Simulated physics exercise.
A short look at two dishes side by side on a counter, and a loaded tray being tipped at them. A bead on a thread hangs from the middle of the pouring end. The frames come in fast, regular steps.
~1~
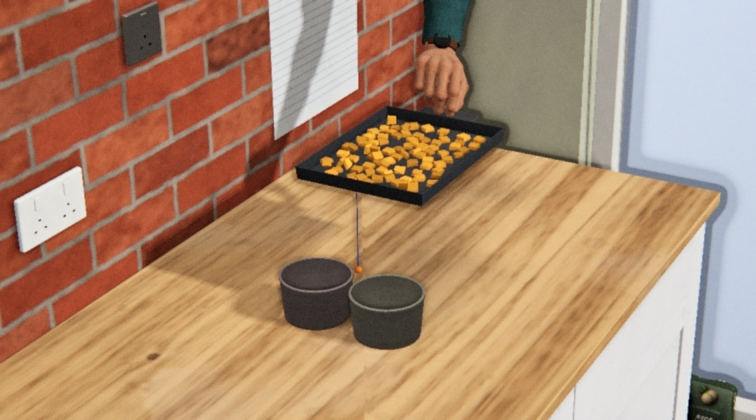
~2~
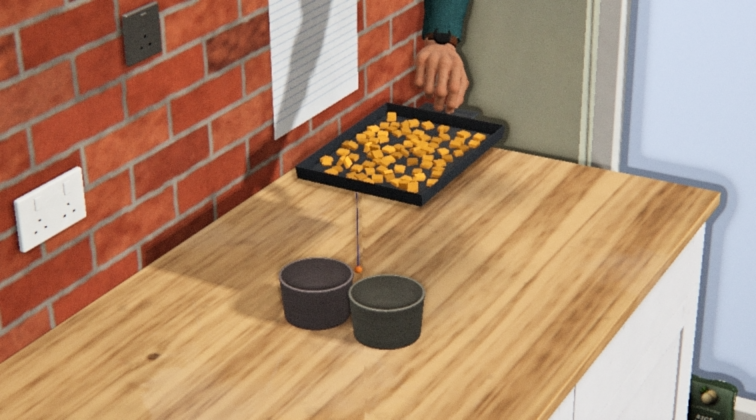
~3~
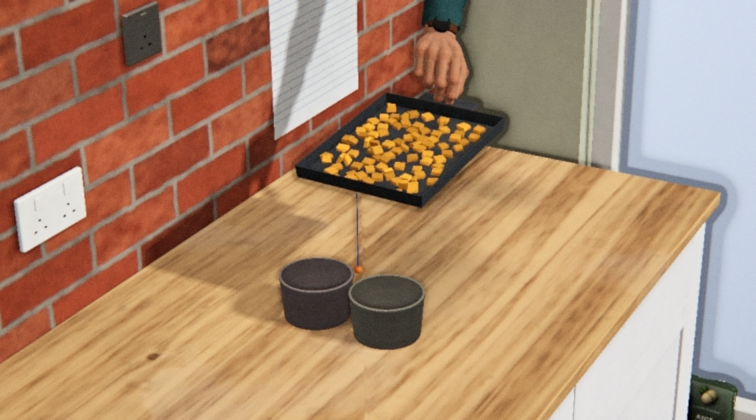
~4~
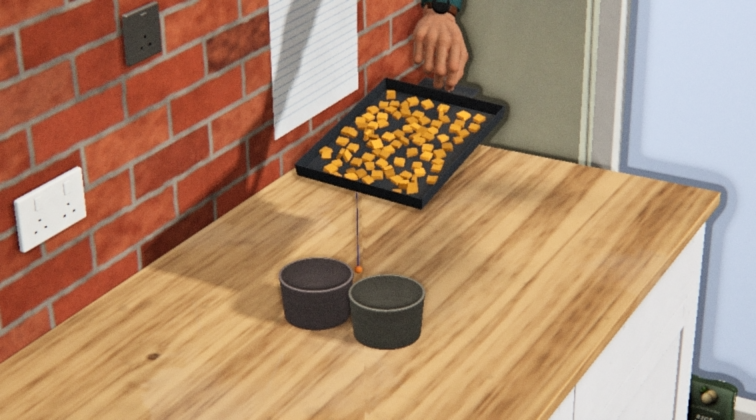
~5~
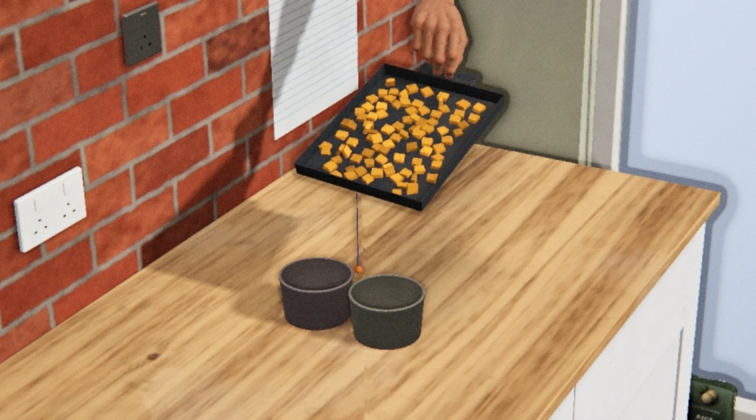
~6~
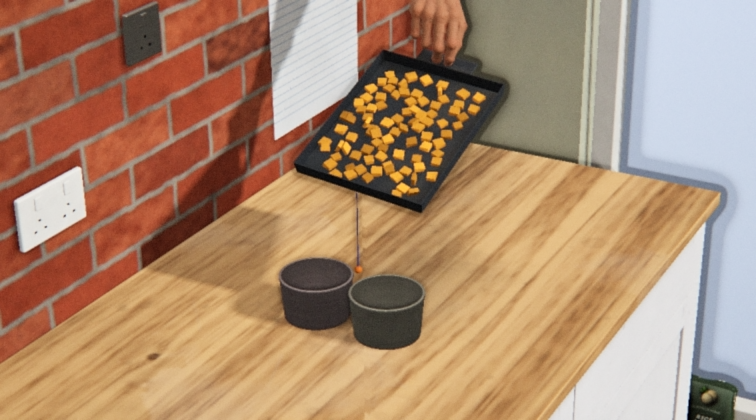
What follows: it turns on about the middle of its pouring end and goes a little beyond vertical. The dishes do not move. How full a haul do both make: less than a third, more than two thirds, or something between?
Caught overall: From one third to two thirds.
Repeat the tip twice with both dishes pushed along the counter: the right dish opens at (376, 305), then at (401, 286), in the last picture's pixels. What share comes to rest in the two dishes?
First some 70, then 30 per cent.
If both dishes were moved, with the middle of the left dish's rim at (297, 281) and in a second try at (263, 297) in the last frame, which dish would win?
At the first place the dish on the right, at the second the right one.
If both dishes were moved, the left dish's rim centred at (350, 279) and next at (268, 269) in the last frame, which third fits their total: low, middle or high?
The first try: One to two thirds. The second: Under a third.
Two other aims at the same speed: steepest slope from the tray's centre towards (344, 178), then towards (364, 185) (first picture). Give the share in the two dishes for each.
The first gives 70 %, the second 40 %.
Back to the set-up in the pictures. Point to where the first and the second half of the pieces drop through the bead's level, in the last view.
Around (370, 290) and then (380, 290).
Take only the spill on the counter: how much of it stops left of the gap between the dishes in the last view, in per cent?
About 60 per cent.
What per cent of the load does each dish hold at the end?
The left dish has 0 per cent, the right dish has 60.
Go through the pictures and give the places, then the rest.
The first frame shows corners of the pouring end at (297, 166) and (421, 193), level; middle of the load at (396, 157), small crackers; left dish at (298, 306); right dish at (369, 325); bead on its thread at (358, 270).
The second frame shows corners of the pouring end at (297, 166) and (421, 194), level; middle of the load at (396, 155).
The third frame shows corners of the pouring end at (297, 165) and (421, 195), tipped barely, lowest at the right corner; middle of the load at (396, 151).
The fourth frame shows corners of the pouring end at (297, 164) and (421, 198), tipped a little, lowest at the right corner; middle of the load at (396, 144).
The fifth frame shows corners of the pouring end at (296, 163) and (421, 201), tipped clearly, lowest at the right corner; middle of the load at (395, 138).
The sixth frame shows corners of the pouring end at (296, 162) and (421, 203), tipped clearly, lowest at the right corner; middle of the load at (395, 132), a stray few on the move; left dish at (298, 306); right dish at (369, 325).
Soon after the last picture, tray tipped steeply; nearly all on the tray; a stray few in the air.
A little later, tray tipped past a quarter turn; about half on the tray; a small part in the right dish; a small part outside both; about a quarter in the air.
Later still, tray tipped past a quarter turn; about half in the right dish; about half outside both.
At rest, tray tipped past a quarter turn; about half in the right dish; none in the left dish; about half outside both.
